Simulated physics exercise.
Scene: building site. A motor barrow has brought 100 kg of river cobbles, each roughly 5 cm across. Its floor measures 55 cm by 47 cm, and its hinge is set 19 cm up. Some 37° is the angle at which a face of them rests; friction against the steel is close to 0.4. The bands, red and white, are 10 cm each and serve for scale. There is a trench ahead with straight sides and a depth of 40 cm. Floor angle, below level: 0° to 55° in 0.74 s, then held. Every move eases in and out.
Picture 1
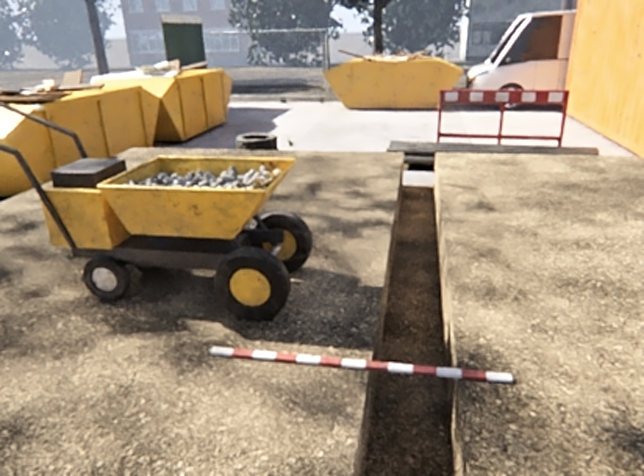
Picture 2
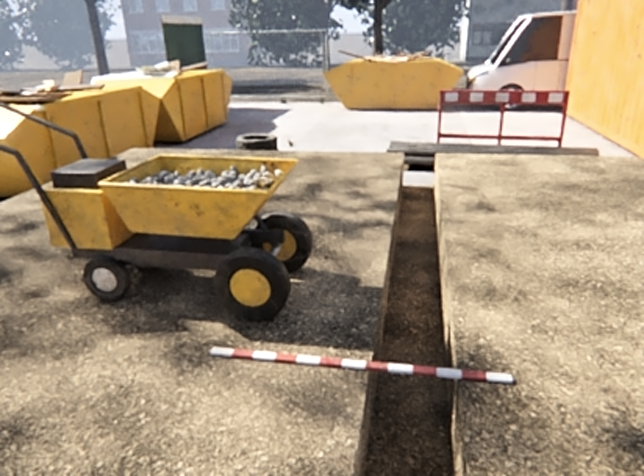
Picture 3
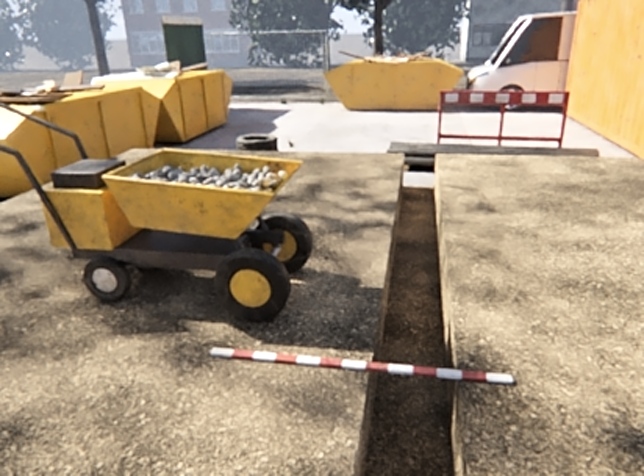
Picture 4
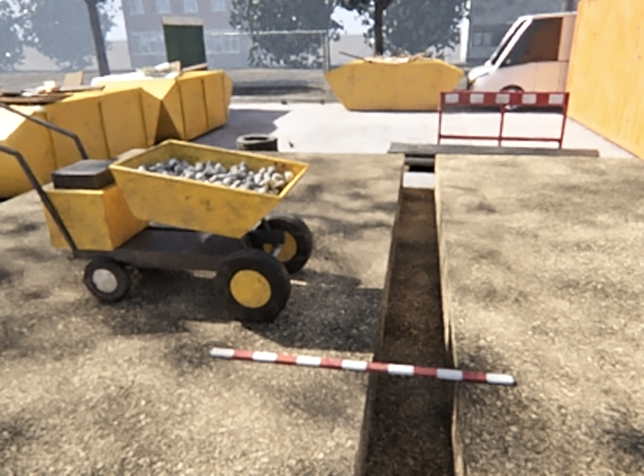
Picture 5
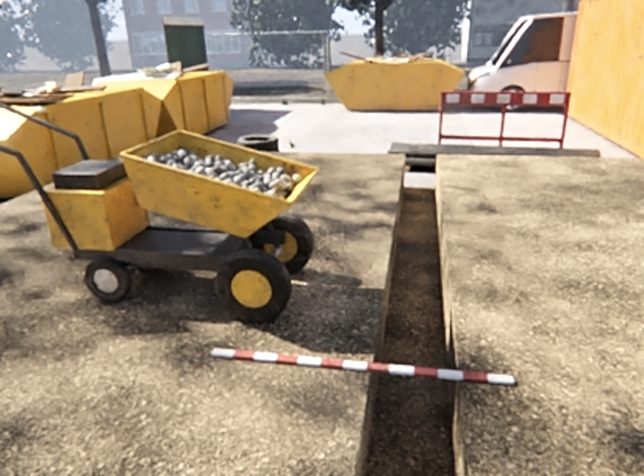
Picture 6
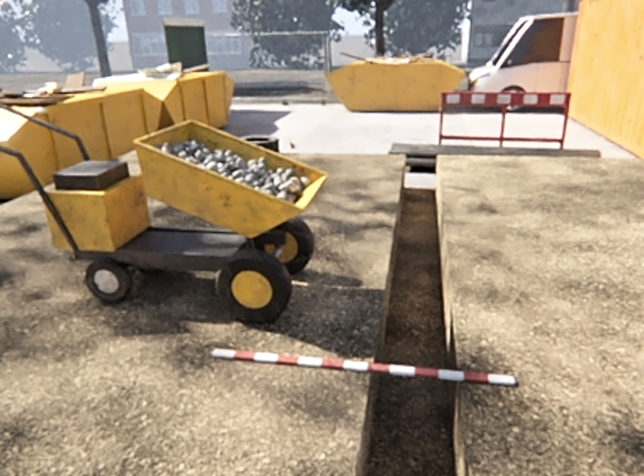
A yellow motor barrow tilts its skip of grey cobbles toward a trench on the right.
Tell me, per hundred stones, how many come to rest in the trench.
50 per hundred.
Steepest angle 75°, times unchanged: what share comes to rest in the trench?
Close to 100 per cent then.
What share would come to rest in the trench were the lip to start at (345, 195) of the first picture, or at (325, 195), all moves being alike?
First place roughly 20%, second roughly 35%.
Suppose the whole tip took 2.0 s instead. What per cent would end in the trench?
It would come to roughly 40 per cent.
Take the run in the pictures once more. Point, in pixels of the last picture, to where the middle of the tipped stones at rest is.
(415, 360).
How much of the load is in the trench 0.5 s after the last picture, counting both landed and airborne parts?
Roughly 0% by that time.
Then, 0.2 s after the last picture the floor is at 46°, 100 % in the skip; the foremost stones are at (325, 216).
Then, 0.5 s after the last picture the floor is at 55°, 94 % in the skip, 5 % short of the trench, 1 % in the trench; the foremost stones are at (382, 249).
Then, 0.9 s after the last picture the floor is at 55°, 62 % in the skip, 9 % short of the trench, 29 % in the trench; the foremost stones are at (448, 359).
Then, 2.8 s after the last picture the floor is at 55°, 40 % in the skip, 10 % short of the trench, 50 % in the trench; the foremost stones are at (472, 344).
